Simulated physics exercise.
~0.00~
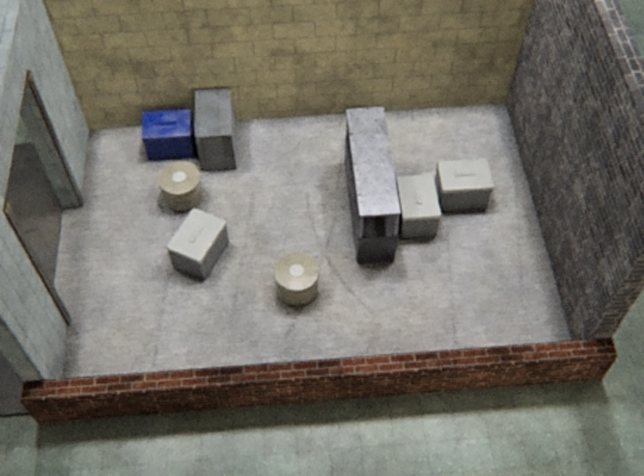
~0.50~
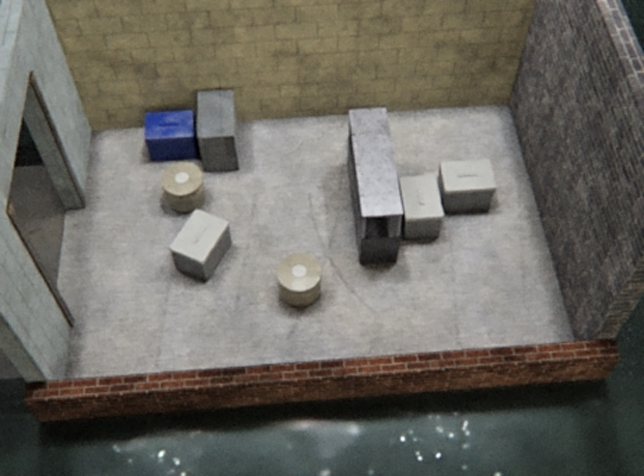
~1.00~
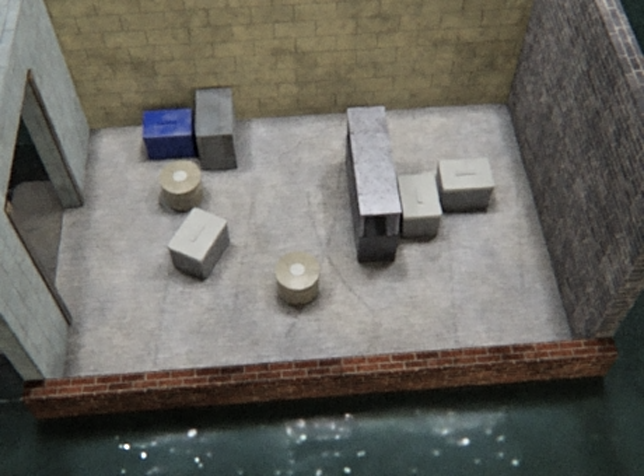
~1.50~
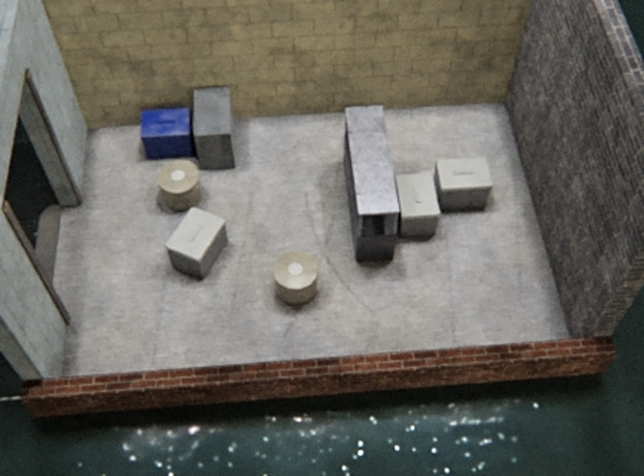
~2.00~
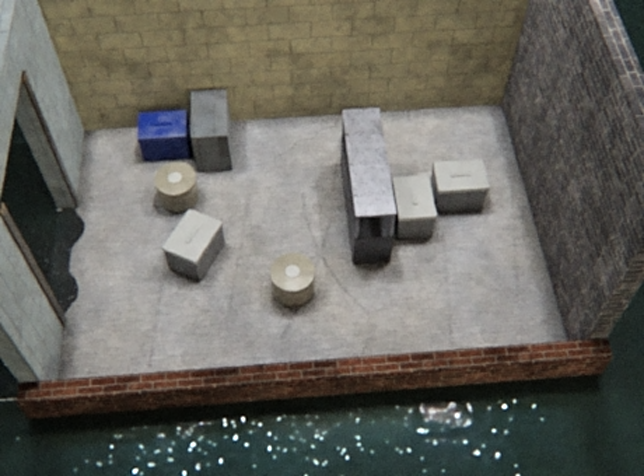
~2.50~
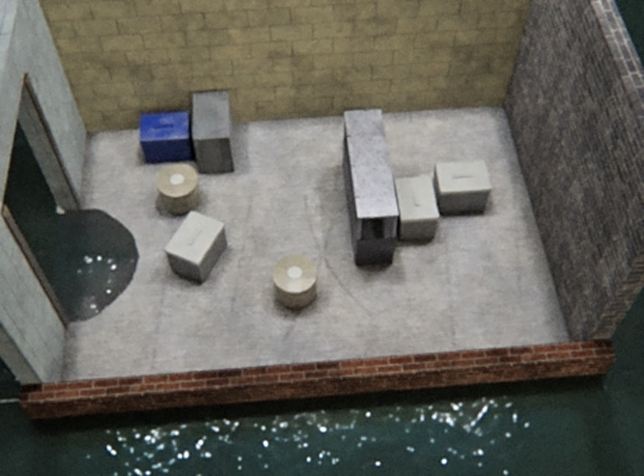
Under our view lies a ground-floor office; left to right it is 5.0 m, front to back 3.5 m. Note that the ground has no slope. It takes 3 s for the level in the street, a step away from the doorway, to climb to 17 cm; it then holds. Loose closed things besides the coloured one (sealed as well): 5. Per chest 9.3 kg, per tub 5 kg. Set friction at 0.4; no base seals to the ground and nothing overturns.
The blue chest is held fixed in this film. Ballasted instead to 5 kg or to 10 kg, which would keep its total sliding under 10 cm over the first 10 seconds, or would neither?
I'd say it needs more than both.
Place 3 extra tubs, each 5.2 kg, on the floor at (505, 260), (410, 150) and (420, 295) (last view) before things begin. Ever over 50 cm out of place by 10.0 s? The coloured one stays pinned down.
Result, in turn - exceeds it; falls shy; exceeds it.
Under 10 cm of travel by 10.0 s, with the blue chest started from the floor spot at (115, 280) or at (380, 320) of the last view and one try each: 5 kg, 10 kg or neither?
The first time both options come up short; the second time both options come up short.
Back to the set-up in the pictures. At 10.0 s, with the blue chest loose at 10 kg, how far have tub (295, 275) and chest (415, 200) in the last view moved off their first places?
First 250 cm, then 5 cm.
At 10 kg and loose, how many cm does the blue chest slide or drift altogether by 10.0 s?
It covers some 100 cm altogether.
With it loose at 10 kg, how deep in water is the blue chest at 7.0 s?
Around 4 cm.
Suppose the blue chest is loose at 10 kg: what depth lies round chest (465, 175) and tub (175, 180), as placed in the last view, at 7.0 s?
First about 0 cm, second about 5 cm.
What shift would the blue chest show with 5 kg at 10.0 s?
Around 60 centimetres out of place.
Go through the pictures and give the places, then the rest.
The blue chest at (167, 124) rests on the ground; 0.0 m2 under water; 0 of 6 have shifted, in the first frame.
The blue chest at (169, 125), on the bottom; water covers 0.0 m2; 0 of 6 have shifted, in the second frame.
The blue chest at (167, 123) rests on the ground; water covers 0.0 m2; 0 of 6 have shifted, in the third frame.
The blue chest at (165, 122) rests on the ground; 0.0 m2 under water; 0 of 6 have shifted, in the fourth frame.
The blue chest at (162, 124) rests on the ground; 0.0 m2 under water; 0 of 6 have shifted, in the fifth frame.
The blue chest at (164, 126), on the bottom; water covers 0.7 m2; 0 of 6 have shifted, in the sixth frame.
After 3.5 s the blue chest would be 0 cm from its start with 5 kg and 0 cm from its start with 10 kg; 0 cm of water round it then.
After 4.5 s the blue chest would be 6 cm from its start with 5 kg and 0 cm from its start with 10 kg; 3 cm of water round it then.
After 7.0 s the blue chest would be 58 cm from its start with 5 kg and 23 cm from its start with 10 kg; 4 cm of water round it then.
After 10.0 s the blue chest would be 57 cm from its start with 5 kg and 69 cm from its start with 10 kg; 4 cm of water round it then.
